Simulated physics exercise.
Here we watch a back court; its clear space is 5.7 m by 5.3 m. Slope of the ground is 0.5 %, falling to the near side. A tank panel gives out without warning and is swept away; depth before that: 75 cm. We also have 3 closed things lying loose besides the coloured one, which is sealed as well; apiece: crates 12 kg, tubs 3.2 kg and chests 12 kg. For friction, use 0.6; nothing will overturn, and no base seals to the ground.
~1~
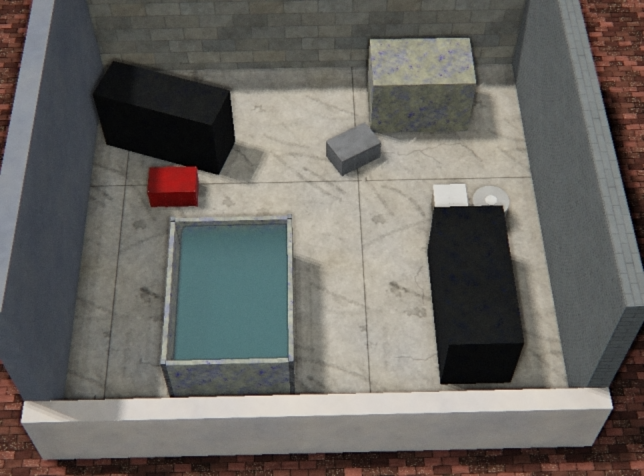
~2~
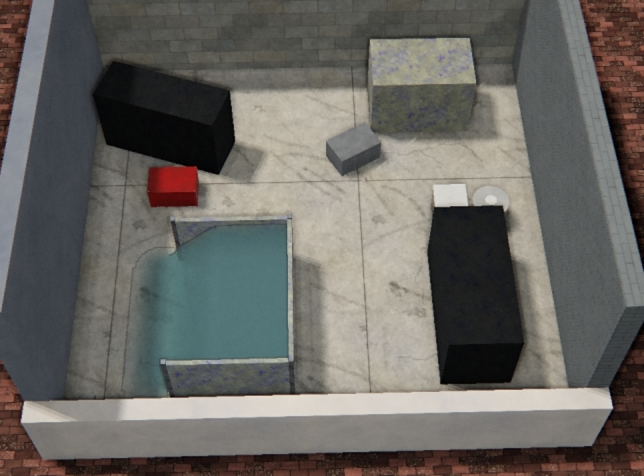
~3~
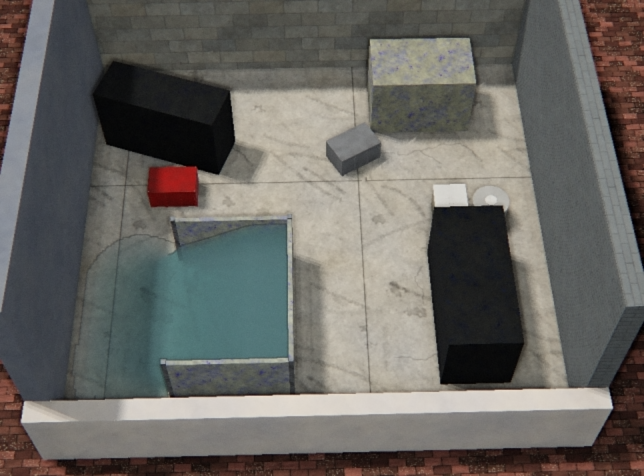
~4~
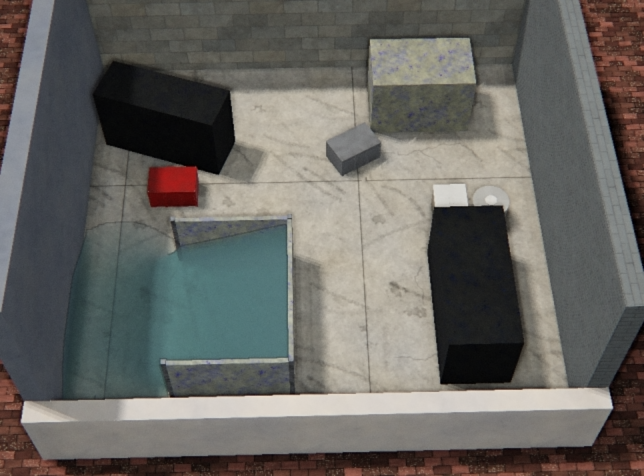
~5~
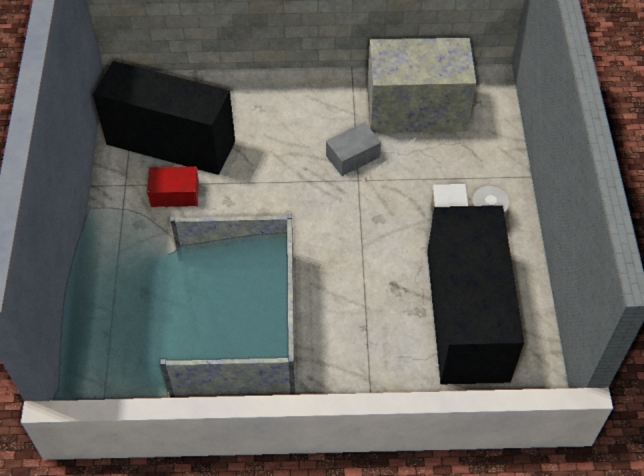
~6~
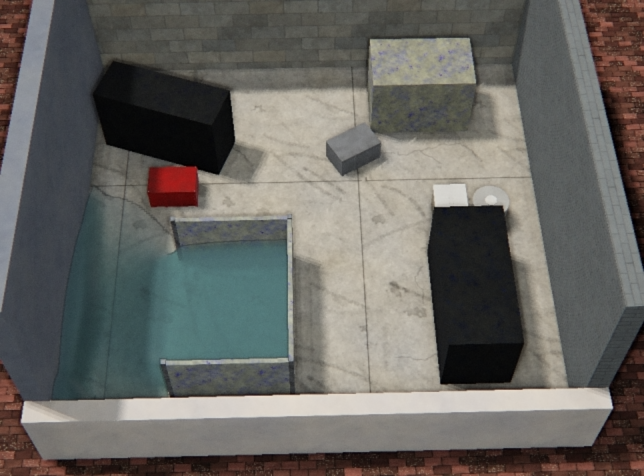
Walled court with water spilling from the open left side of a tank and spreading to the left wall, boxes staying still.
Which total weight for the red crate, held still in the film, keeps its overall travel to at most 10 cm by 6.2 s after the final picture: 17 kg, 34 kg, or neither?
Neither.
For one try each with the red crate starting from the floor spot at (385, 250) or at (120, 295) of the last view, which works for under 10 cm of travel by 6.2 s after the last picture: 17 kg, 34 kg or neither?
One by one: Heavier mass alone; no mass suffices.
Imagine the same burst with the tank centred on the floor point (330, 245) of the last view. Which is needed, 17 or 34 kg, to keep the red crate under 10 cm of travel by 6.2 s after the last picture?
Then it turns out both choices fall short.
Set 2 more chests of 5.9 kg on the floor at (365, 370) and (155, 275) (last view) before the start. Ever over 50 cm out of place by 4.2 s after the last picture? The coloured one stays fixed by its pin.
In that order: Farther, then farther.
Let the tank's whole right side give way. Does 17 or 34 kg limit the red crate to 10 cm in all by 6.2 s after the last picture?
Well, in that case the light one does it.
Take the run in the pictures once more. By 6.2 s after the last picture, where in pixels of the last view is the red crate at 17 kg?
About (470, 179).
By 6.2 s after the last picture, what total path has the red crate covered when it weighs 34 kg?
150 cm or so in all.
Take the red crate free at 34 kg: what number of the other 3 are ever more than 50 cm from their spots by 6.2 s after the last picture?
By my count, 2.
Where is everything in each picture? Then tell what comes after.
The red crate at (172, 179) rests on the ground; 2.4 m2 under water; 0 of 4 have shifted, in the first picture.
The red crate at (172, 179), on the bottom; water covers 3.5 m2; 0 of 4 have shifted, in the second picture.
The red crate at (172, 179), on the bottom; water covers 4.9 m2; 0 of 4 have shifted, in the third picture.
The red crate at (172, 179) rests on the ground; water covers 5.5 m2; 0 of 4 have shifted, in the fourth picture.
The red crate at (172, 179) rests on the ground; water covers 5.7 m2; 0 of 4 have shifted, in the fifth picture.
The red crate at (172, 179) rests on the ground; water covers 5.8 m2; 0 of 4 have shifted, in the sixth picture.
Then, 0.6 s after the last picture the red crate would be 0 cm from its start with 17 kg and 0 cm from its start with 34 kg; 2 cm of water round it then.
Then, 2.3 s after the last picture the red crate would be 177 cm from its start with 17 kg and 119 cm from its start with 34 kg; 6 cm of water round it then.
Then, 4.2 s after the last picture the red crate would be 269 cm from its start with 17 kg and 156 cm from its start with 34 kg; 8 cm of water round it then.
Then, 6.2 s after the last picture the red crate would be 373 cm from its start with 17 kg and 157 cm from its start with 34 kg; 5 cm of water round it then.
